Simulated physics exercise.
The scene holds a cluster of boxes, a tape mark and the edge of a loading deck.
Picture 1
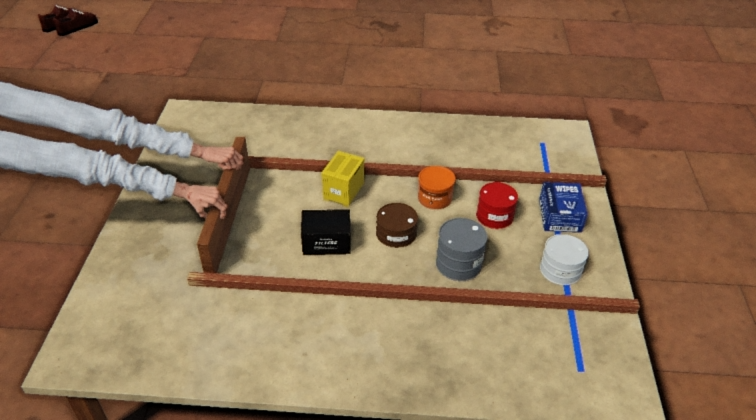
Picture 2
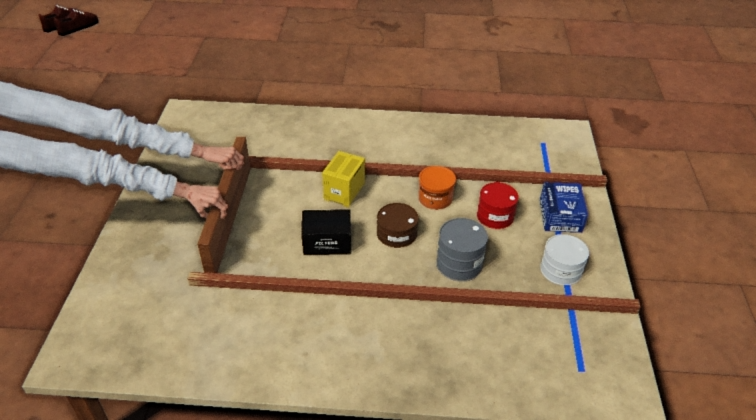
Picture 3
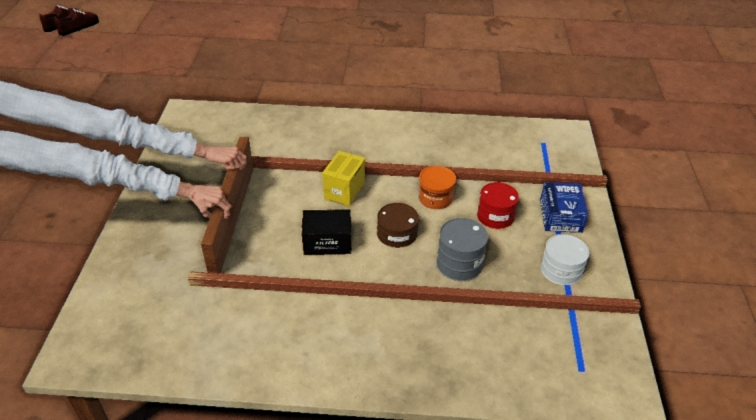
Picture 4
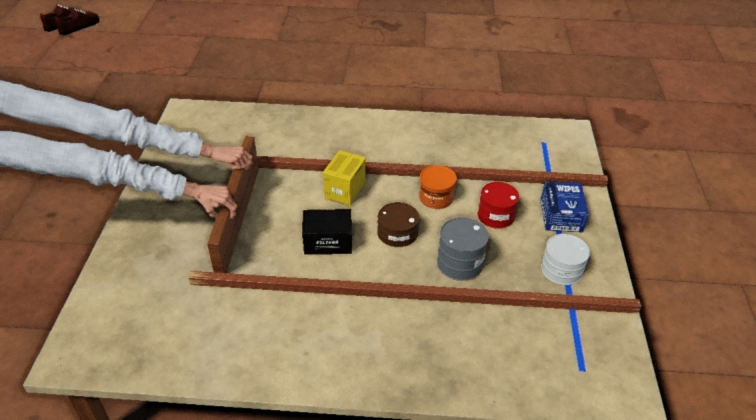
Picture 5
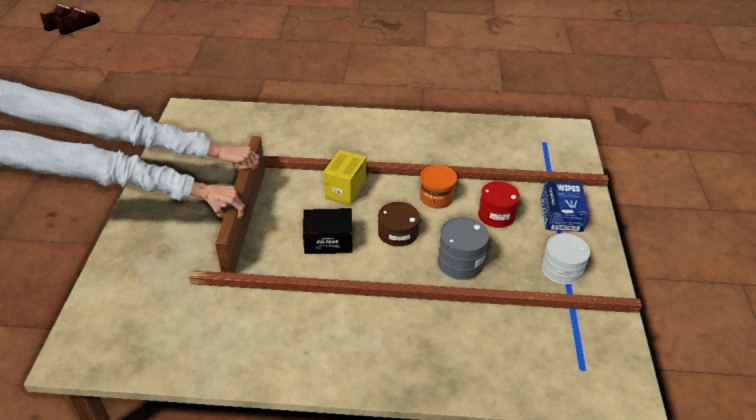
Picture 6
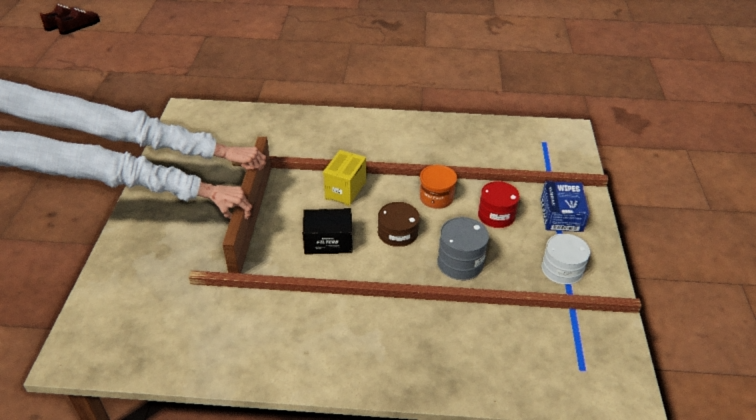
To begin with, two hands grip a wooden plank at the left of a table, where boxes and canisters sit between two rails, with a blue tape line at the right. The hands then slide the plank slowly a short way right, narrowing the gap to the yellow and black items, while the objects stay practically still.
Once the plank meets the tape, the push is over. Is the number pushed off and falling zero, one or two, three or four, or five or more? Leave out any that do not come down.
It is three or four.
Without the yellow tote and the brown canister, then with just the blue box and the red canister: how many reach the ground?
2 and 2.
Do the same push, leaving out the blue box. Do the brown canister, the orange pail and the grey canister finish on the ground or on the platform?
I'd say the brown canister stays aboard, the orange pail stays aboard and the grey canister gets knocked off.
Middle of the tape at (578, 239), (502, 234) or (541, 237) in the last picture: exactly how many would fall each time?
Taken one after another, the numbers are 5, 0 and 2.
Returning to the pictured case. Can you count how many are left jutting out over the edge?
Count of overhanging things: 2.
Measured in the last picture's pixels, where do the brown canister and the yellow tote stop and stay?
The brown canister comes to rest at (581, 224), and the yellow tote comes to rest at (572, 189).
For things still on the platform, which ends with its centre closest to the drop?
Red canister - nearest.
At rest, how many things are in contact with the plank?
That number would be 3.
Early on, none off yet; blue box at rest near (564, 206); white canister at rest near (565, 259); red canister at rest near (498, 205).
A while later, none off yet; blue box at rest near (564, 206); white canister at rest near (565, 259); red canister travelled a little near (505, 203).
Further along, none off yet; blue box travelled about its own width near (592, 205); white canister travelled about its own width near (624, 262); red canister travelled well along near (560, 214).
Finally, the number that fall off is three or four; lost, grey canister, white canister and blue box.
